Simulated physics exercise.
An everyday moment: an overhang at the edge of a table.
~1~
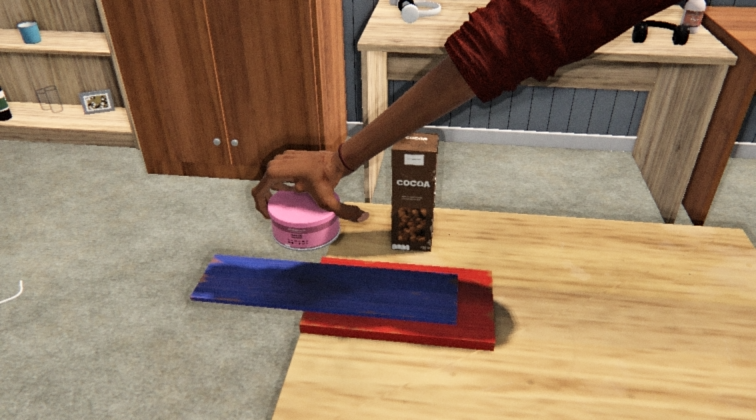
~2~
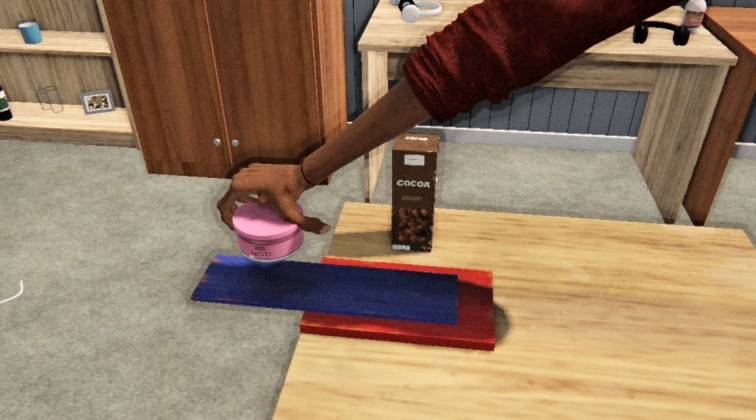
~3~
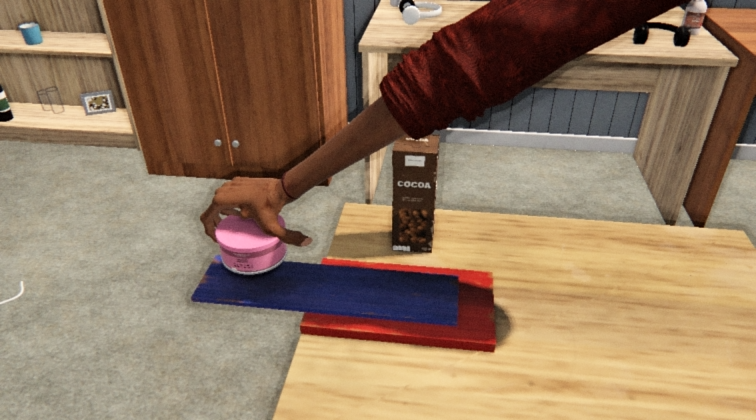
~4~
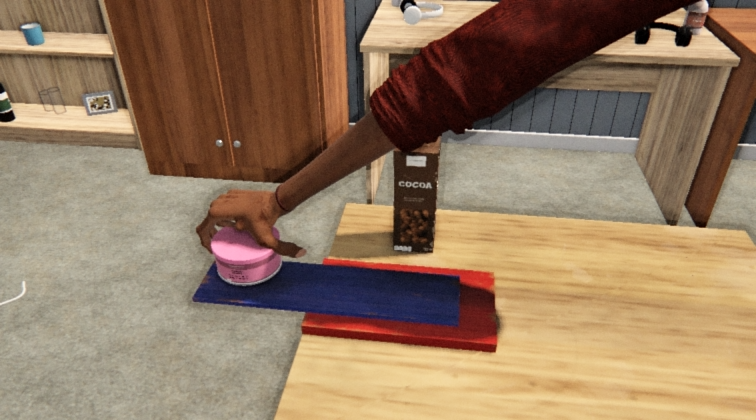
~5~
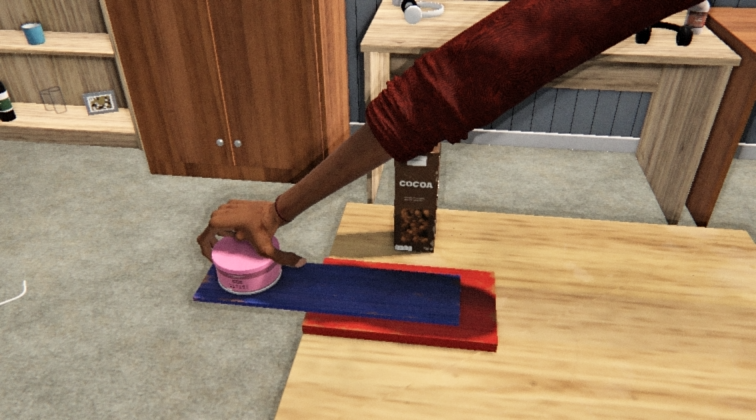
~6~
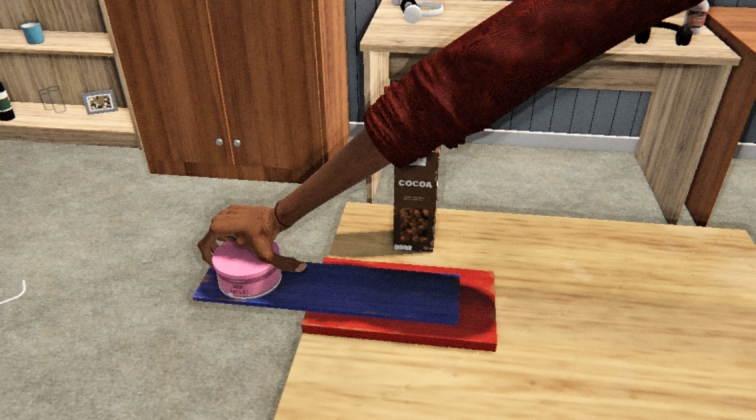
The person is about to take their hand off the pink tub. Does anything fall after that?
The board comes down.
Then, 0.50 s after the last picture, pink tub and blue board now down on the floor or falling.
Then, 0.70 s after the last picture, things are still on the move.
Then, 0.90 s after the last picture, as before.
By the end, down on the floor or falling, pink tub and blue board; the other 2 in place. The board tips off the edge.
